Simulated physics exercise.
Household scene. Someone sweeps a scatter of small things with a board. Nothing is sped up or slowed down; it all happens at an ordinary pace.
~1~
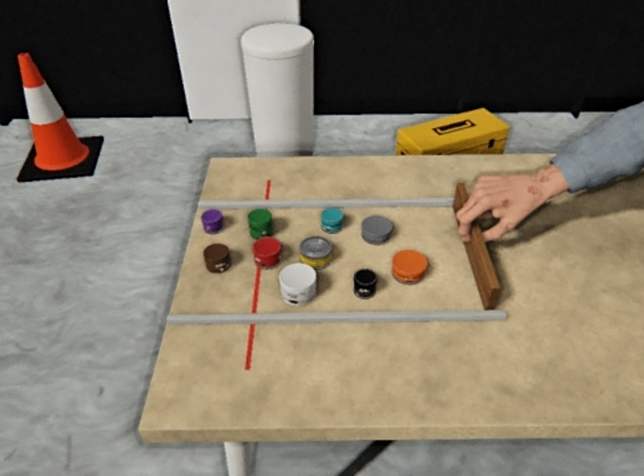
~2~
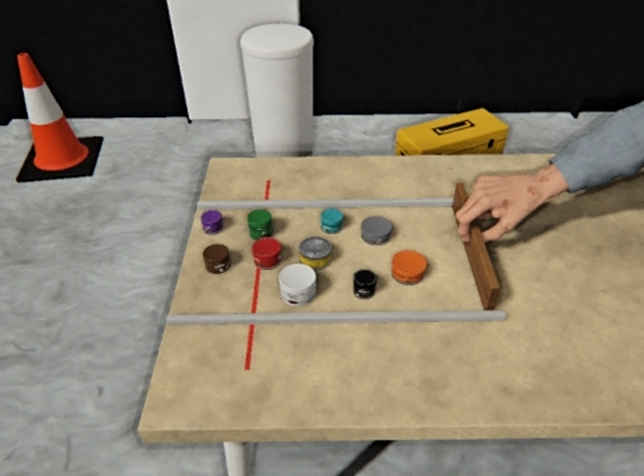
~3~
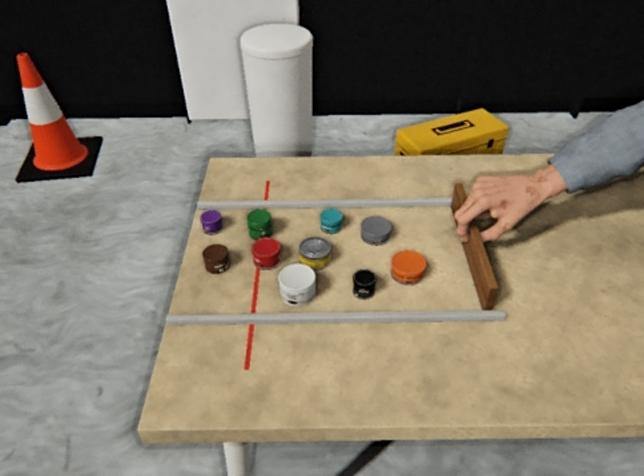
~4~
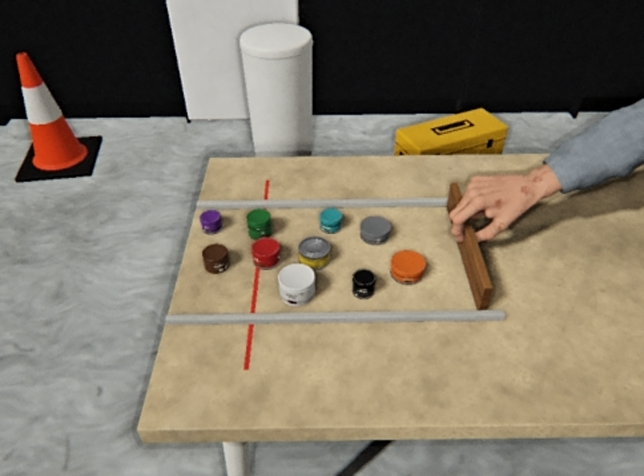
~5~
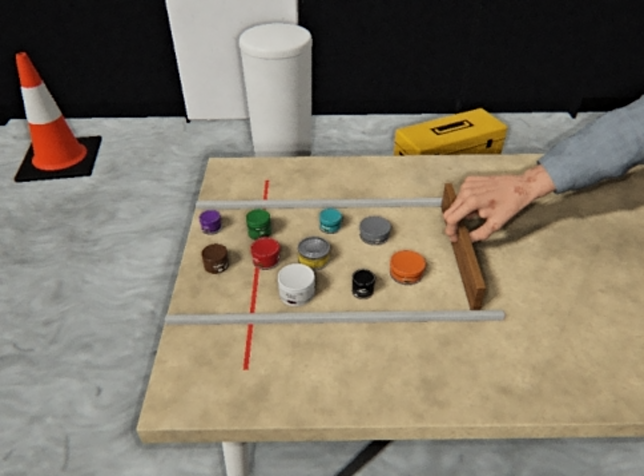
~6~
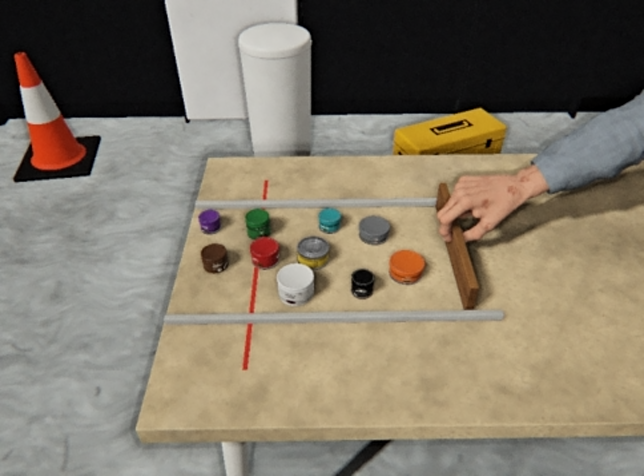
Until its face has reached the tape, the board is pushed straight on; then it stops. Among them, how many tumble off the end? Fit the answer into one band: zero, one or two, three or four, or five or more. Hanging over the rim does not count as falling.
I would say zero.
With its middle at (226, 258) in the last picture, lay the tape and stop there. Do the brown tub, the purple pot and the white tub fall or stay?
In order, the brown tub goes off the edge, then the purple pot goes off the edge, then the white tub keeps its spot.
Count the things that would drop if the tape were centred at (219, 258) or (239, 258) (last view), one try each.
The first try gives 4, the second gives 2.
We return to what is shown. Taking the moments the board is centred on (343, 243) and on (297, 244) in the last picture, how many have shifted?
First 5, after that 8.
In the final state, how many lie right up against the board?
The answer is 5.
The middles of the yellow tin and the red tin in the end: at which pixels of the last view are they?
Final centres, in order: Near (242, 249), near (214, 259).
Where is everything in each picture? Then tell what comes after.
The first frame shows purple pot (213, 222); brown tub (217, 259); green tub (261, 224); board (473, 242); tape (260, 257).
The second frame shows brown tub (217, 259); turquoise tin (332, 221).
The third frame shows green tub (260, 225); red tin (267, 254).
The fourth frame shows purple pot (211, 222); grey pot (375, 230).
The fifth frame shows brown tub (216, 259); orange tin (407, 268).
The sixth frame shows purple pot (210, 222); brown tub (215, 258); green tub (258, 225); board (455, 242); tape (258, 257).
Early on, none off yet; purple pot at rest near (210, 222); brown tub at rest near (215, 258); green tub at rest near (258, 225).
A while later, none off yet; purple pot at rest near (210, 222); brown tub at rest near (215, 258); green tub moving near (251, 224).
Finally, the number that fall off is zero.
